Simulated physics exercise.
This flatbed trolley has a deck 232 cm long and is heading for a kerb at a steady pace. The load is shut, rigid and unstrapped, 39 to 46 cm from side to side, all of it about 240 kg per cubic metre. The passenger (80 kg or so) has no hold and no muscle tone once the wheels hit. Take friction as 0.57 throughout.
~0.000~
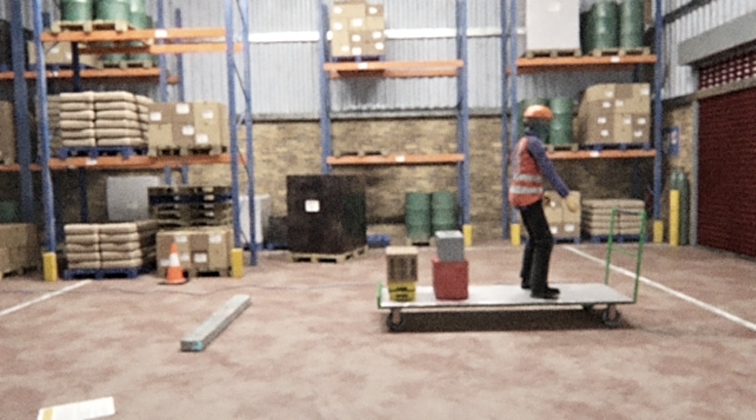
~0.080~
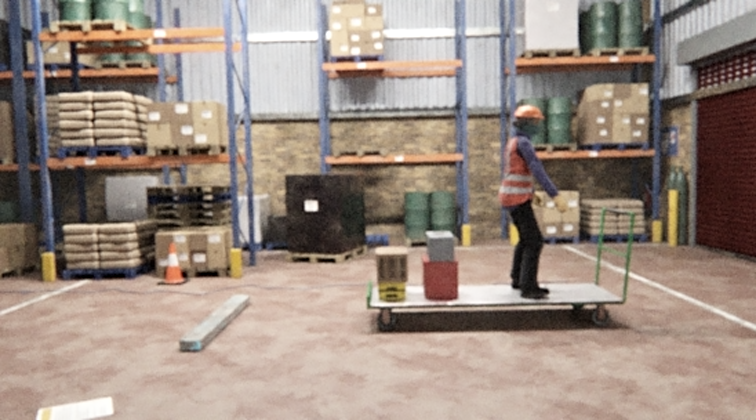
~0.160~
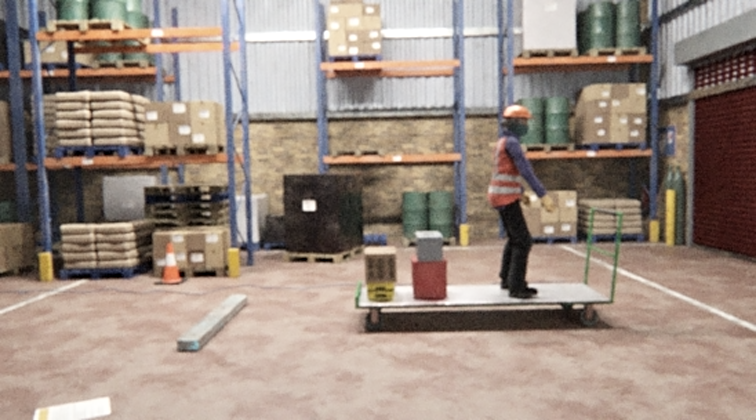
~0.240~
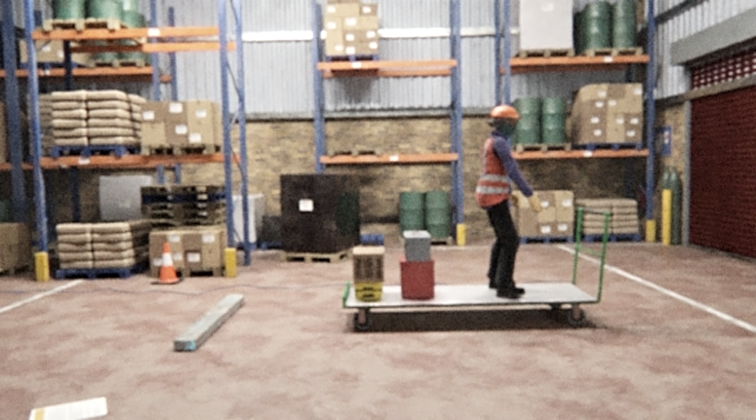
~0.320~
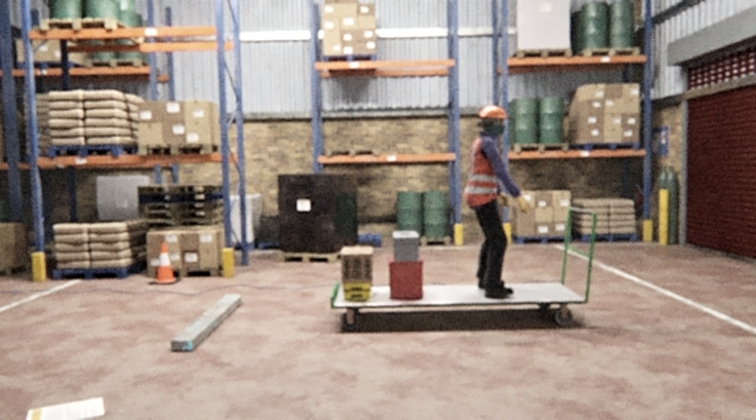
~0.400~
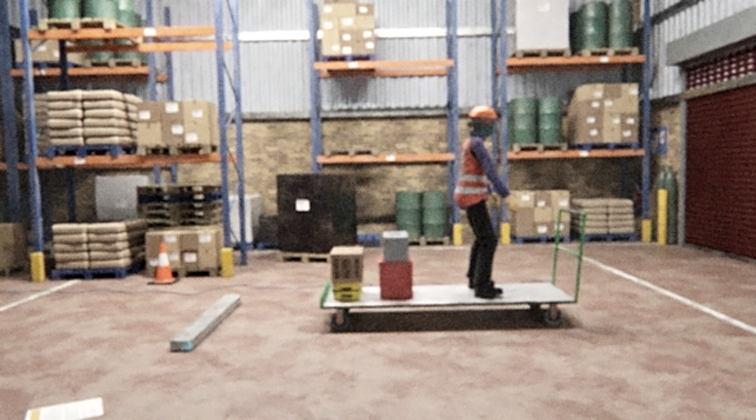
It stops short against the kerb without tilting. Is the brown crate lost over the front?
The brown crate remains on the deck.
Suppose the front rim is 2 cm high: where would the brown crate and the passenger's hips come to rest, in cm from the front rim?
In that case brown 10 behind, hips 90 behind.
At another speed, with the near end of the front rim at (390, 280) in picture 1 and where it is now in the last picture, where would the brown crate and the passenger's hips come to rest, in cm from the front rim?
Then brown 10 behind, hips 80 behind.
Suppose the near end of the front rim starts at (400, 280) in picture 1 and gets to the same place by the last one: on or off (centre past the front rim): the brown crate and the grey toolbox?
In that case brown off, grey on.
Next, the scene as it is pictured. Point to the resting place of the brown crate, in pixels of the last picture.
At about (222, 267).
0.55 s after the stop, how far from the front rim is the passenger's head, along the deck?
About 110 cm behind the rim.
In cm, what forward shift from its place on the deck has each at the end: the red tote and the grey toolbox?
About: Red 25, grey 25.
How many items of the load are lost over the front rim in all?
0 of them.
After 1.42 s the deck stops.
After 1.97 s the brown crate is 13 cm behind the rim, tilted 0°, near (222, 267) in the last picture's view.
After 2.42 s the brown crate is 13 cm behind the rim, tilted 0°, near (222, 267) in the last picture's view.
When all is still (4.9 s), nothing is past the rim; behind it, yellow suitcase, red tote, grey toolbox, brown crate and the passenger's hips.
